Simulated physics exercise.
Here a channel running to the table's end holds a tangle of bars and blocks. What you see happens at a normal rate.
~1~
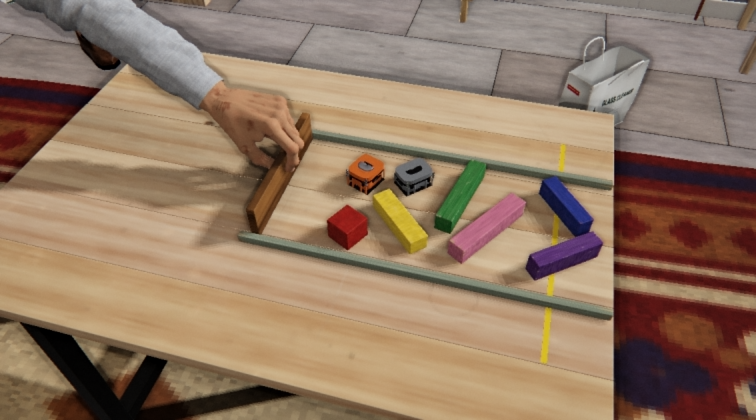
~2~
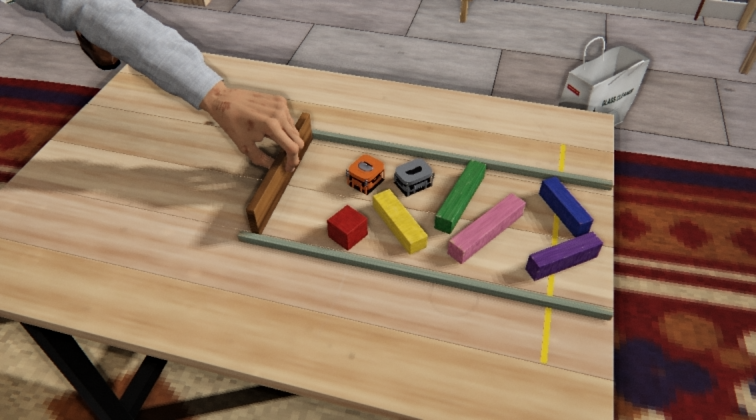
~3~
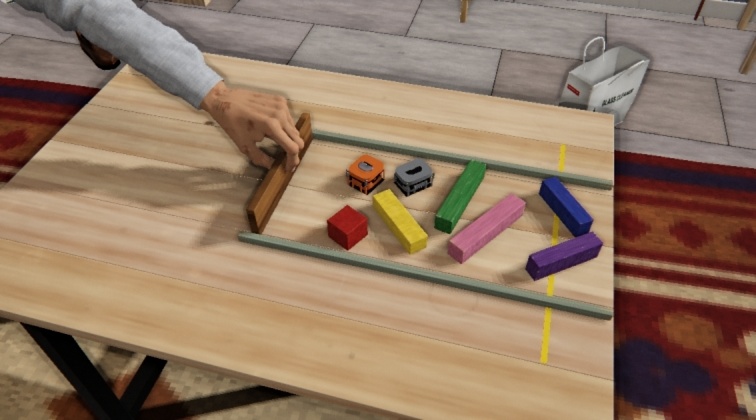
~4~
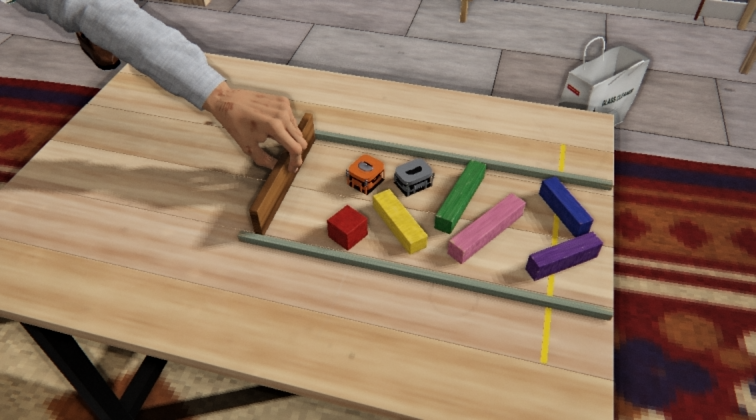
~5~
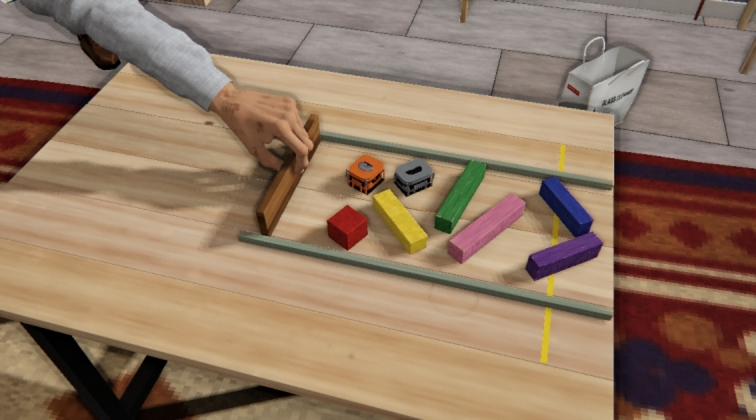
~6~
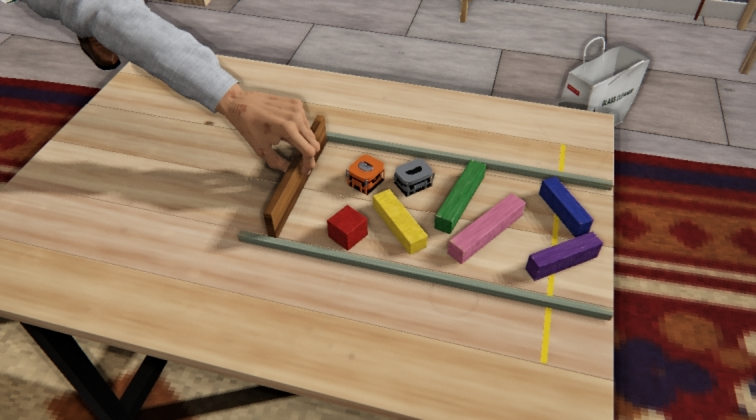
A hand holding a wooden board upright, then sliding it slightly right toward colourful bars and blocks lying still between two rails.
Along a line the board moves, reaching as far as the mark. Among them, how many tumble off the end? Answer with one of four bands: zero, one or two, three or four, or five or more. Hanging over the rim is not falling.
Three or four.
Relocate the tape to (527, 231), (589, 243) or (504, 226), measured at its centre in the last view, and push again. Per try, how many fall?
Those tries give 2, 6 and 0.
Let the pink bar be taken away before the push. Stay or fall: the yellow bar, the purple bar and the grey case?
Note: Yellow bar is on by the end; purple bar is off by the end; grey case is on by the end.
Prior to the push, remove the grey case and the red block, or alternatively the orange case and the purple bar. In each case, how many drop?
Try one: 2; try two: 2.
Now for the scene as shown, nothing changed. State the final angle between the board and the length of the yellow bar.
I'd estimate about 35 degrees.
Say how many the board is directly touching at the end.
3.
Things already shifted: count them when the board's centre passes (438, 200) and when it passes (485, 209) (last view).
Well, it's 6 at the first one and 8 at the second.
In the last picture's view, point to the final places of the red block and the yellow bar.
In the last picture the red block sits at (569, 270) while the yellow bar sits at (586, 250).
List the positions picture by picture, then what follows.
Purple bar (564, 256); blue bar (565, 206); pink bar (487, 227); board (283, 171); tape (555, 236), in the first frame.
Blue bar (565, 206); board (283, 171), in the second frame.
Pink bar (487, 227); yellow bar (399, 221), in the third frame.
Purple bar (564, 256); green bar (461, 195), in the fourth frame.
Blue bar (565, 206); grey case (414, 177), in the fifth frame.
Purple bar (564, 256); blue bar (565, 206); pink bar (487, 227); board (298, 174); tape (555, 236), in the sixth frame.
A little later, none off yet; purple bar at rest near (564, 256); blue bar at rest near (565, 206); pink bar moving near (490, 229).
When it is over, the number that fall off is three or four; down, green bar, pink bar, blue bar and purple bar.
